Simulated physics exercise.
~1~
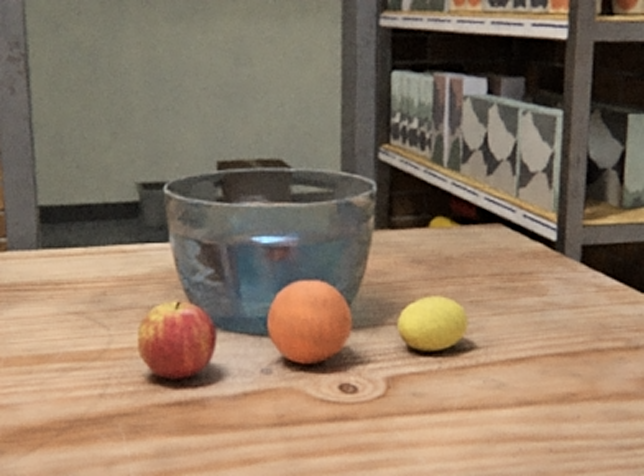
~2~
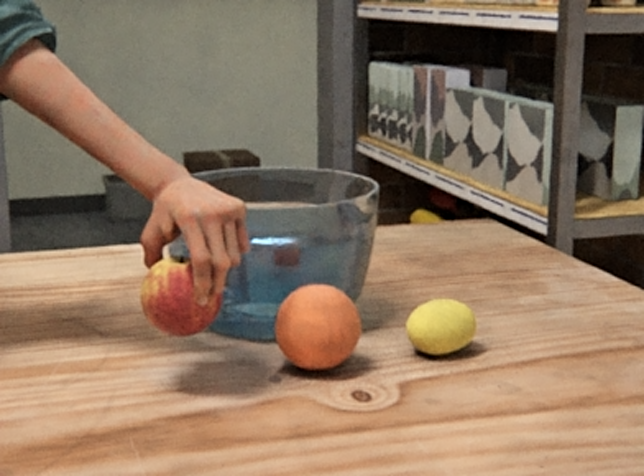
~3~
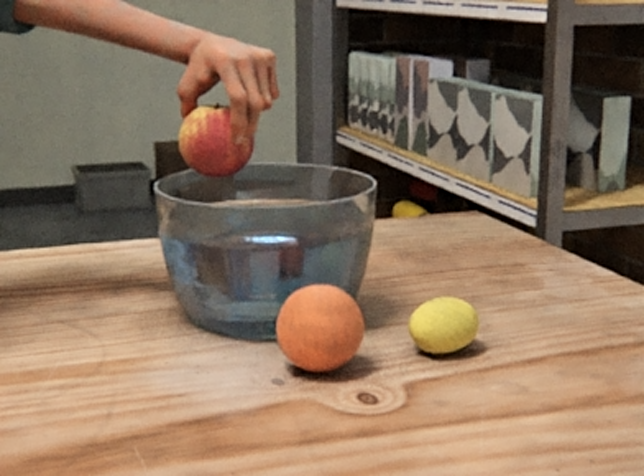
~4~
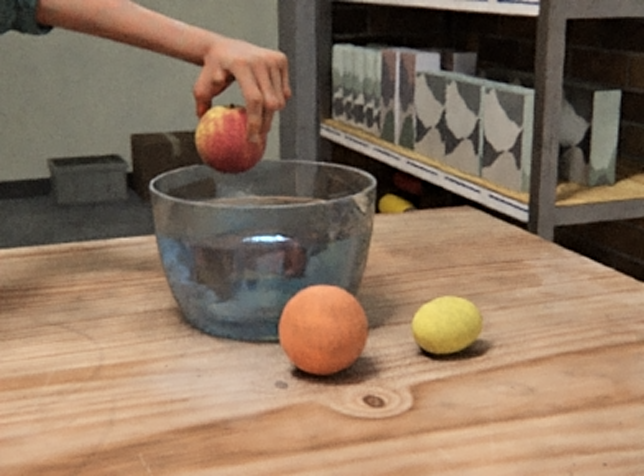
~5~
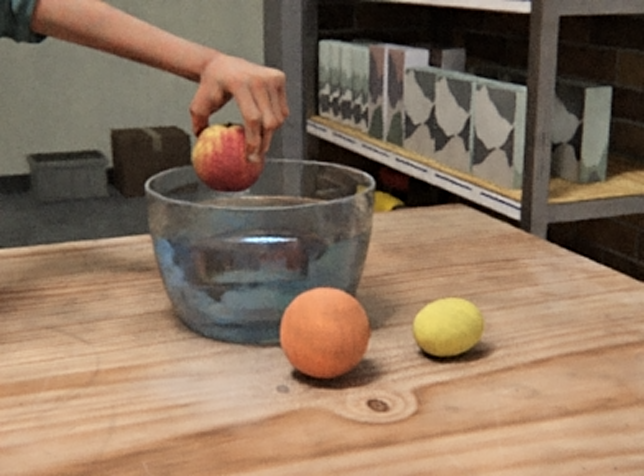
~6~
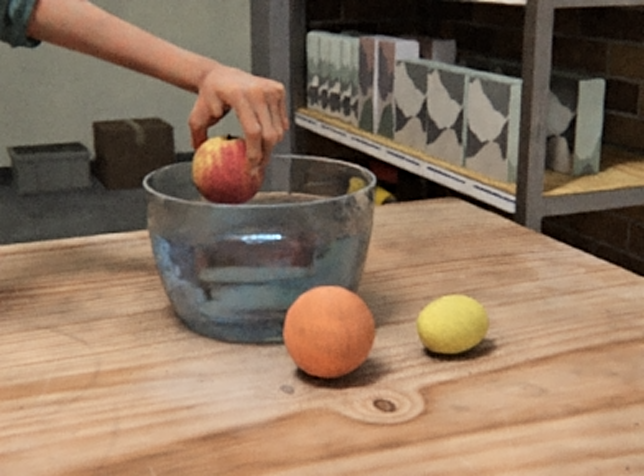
At first, an apple, an orange and a lemon sit in a row on a wooden table before a clear tub of water. A hand reaches in from the left, picks up the apple and lifts it above the tub, then lowers it to just over the water as the view shifts slightly.
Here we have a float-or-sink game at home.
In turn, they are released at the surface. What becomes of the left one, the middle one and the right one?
Okay - the left one won't go under, the middle one won't go under, the right one won't go under.
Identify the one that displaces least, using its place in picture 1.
It's the rightmost of the three, I reckon.
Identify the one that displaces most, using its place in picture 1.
The centre piece.
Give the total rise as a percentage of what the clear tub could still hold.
30 in a hundred.
A moment on, the apple stays afloat.
Further on, the orange stays afloat.
When it is over, the lemon stays afloat; afloat, apple, orange and lemon.
